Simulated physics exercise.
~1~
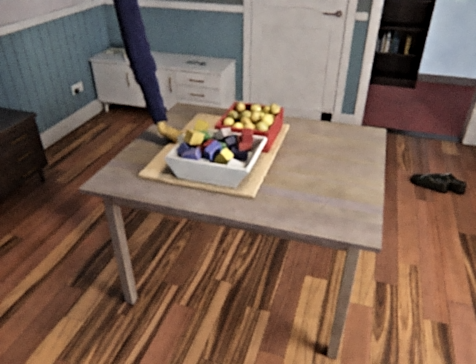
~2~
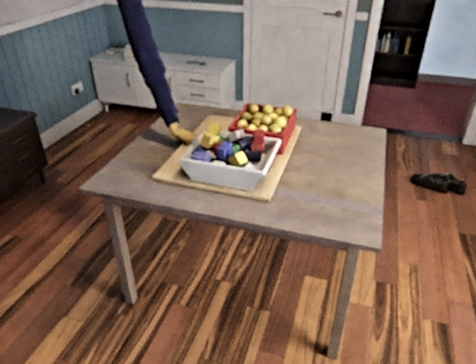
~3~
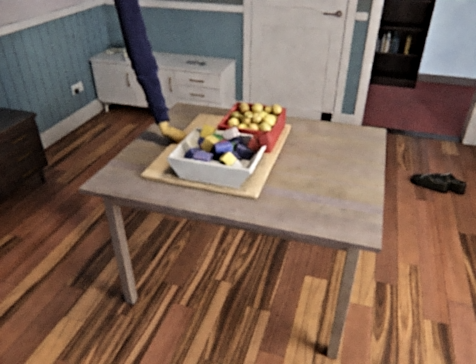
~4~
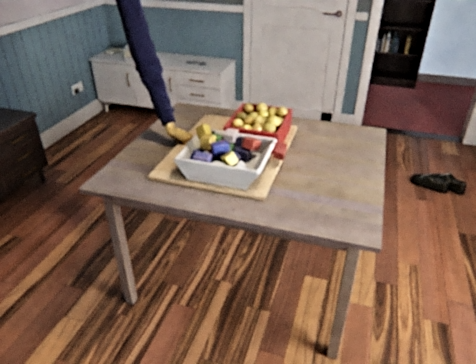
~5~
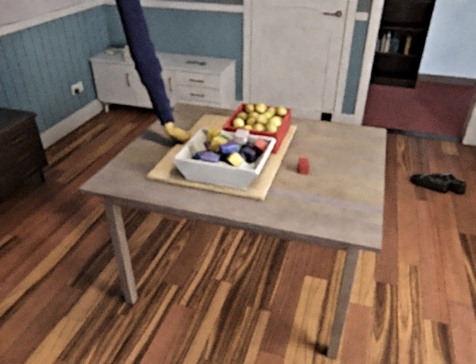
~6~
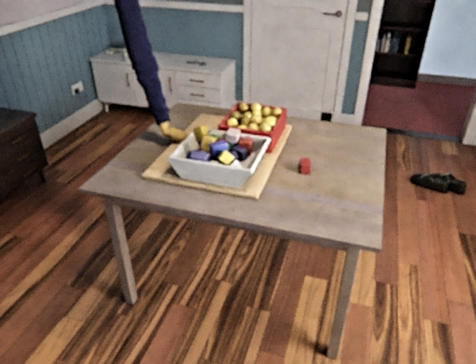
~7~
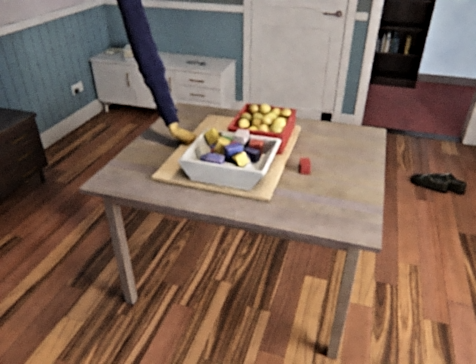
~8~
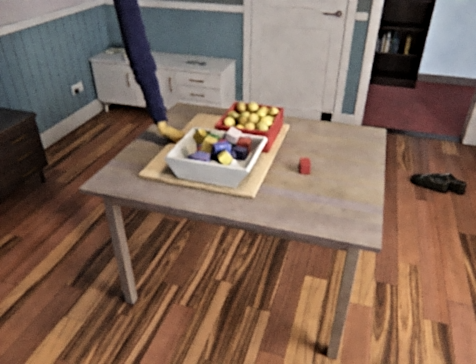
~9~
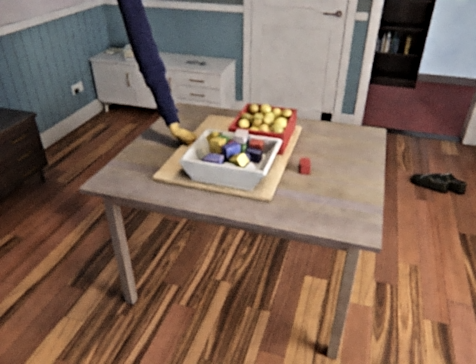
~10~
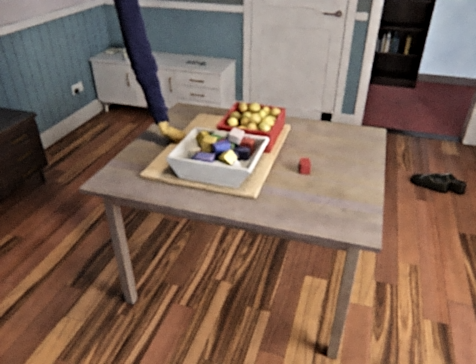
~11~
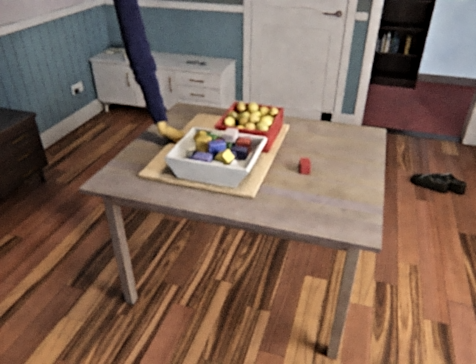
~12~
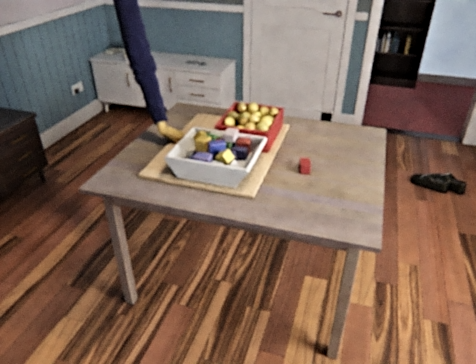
In a room with blue-panelled walls and a striped wooden floor, a wooden table is seen from above and to one side. On it lies a pale board carrying a red basket of yellow apples at the back and a white basket of colourful toy bricks in front. A dark blue arm with a yellowish end reaches down to the board's left side and shakes it left and right. Early on, a red brick leaves the white basket, tumbles off the board and settles on the tabletop to the right. The shaking continues, jostling the remaining bricks, then the board stops, with the apples still in their basket and the lone red brick lying still.
